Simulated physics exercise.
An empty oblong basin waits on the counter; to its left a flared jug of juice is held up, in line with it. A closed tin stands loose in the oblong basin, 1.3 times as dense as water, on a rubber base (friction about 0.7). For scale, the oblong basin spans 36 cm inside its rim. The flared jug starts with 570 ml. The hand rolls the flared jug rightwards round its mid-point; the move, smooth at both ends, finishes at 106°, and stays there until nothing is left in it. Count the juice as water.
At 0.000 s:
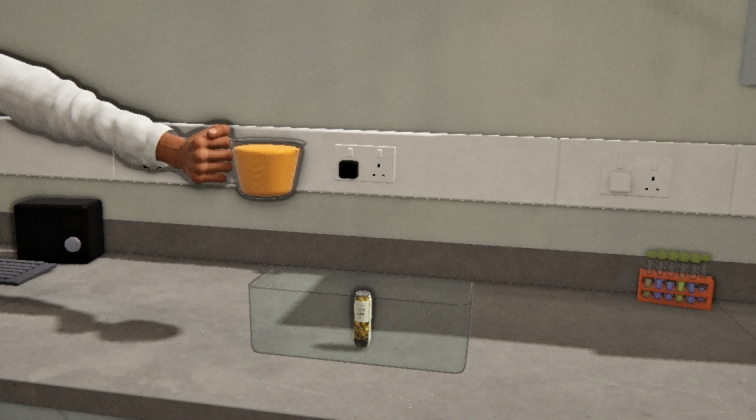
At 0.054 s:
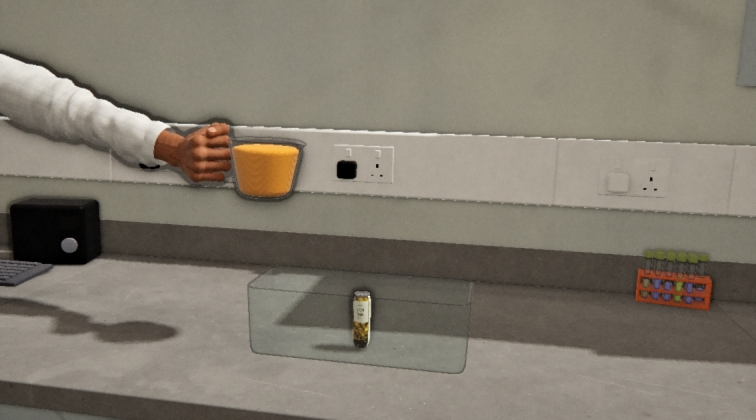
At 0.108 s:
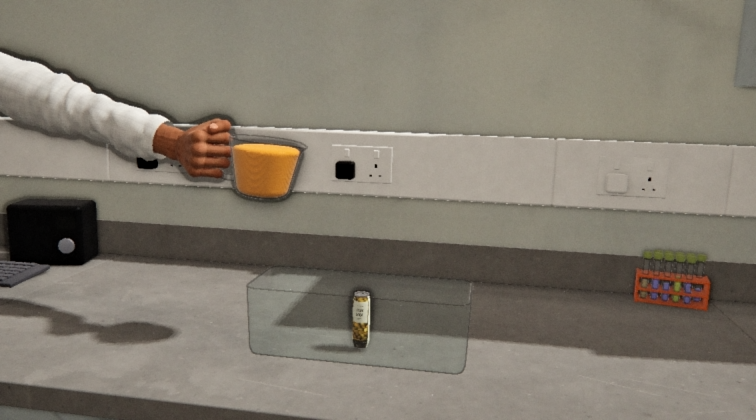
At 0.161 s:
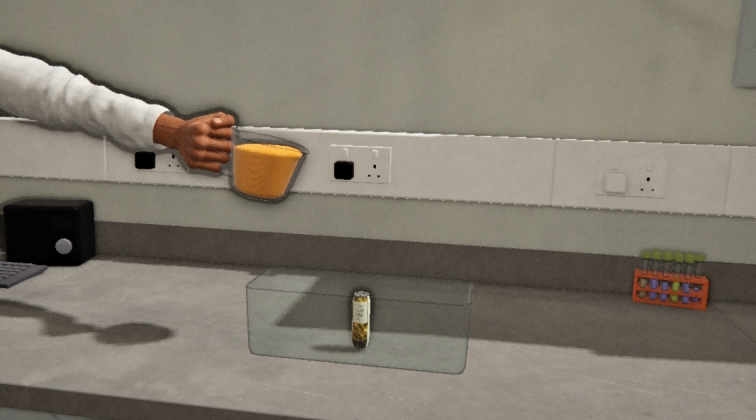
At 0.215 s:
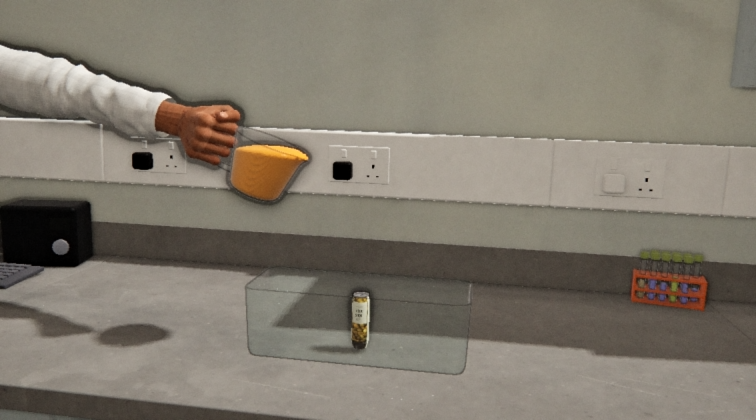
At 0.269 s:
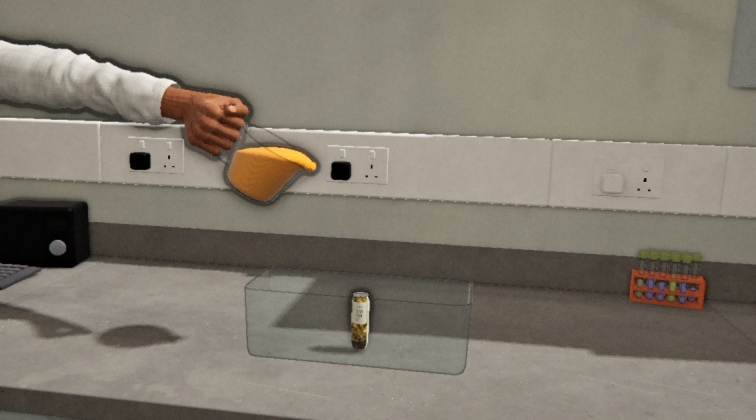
A hand gradually tilts a jug of orange liquid rightwards above a counter with a clear basin.
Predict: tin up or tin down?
The tin topples.
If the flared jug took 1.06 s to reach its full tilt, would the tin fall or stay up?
The tin falls.
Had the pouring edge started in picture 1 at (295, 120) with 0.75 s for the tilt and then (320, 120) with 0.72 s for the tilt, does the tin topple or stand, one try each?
First it goes over; then it goes over.
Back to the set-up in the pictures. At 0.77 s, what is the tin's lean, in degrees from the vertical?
Near 20° from upright.
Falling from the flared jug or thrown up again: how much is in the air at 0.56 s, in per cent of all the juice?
Some 40 per cent.
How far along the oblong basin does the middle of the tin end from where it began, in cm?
About 7.5 cm.
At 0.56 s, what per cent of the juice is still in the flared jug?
Near 36 in a hundred.
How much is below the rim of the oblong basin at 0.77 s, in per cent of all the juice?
Near 86 in a hundred.
After 0.56 s the tilt is 92° and 35 per cent is still to pour; the tin stands where it began.
After 0.77 s the tilt is 106° and 3 per cent is still to pour; the tin leans 20°.
After 0.99 s the tilt is 106° and 0 per cent is still to pour; the tin lies on its side.
After 1.23 s the tilt is 106° and 0 per cent is still to pour; the tin lies on its side.
In the end the tin lies on its side.
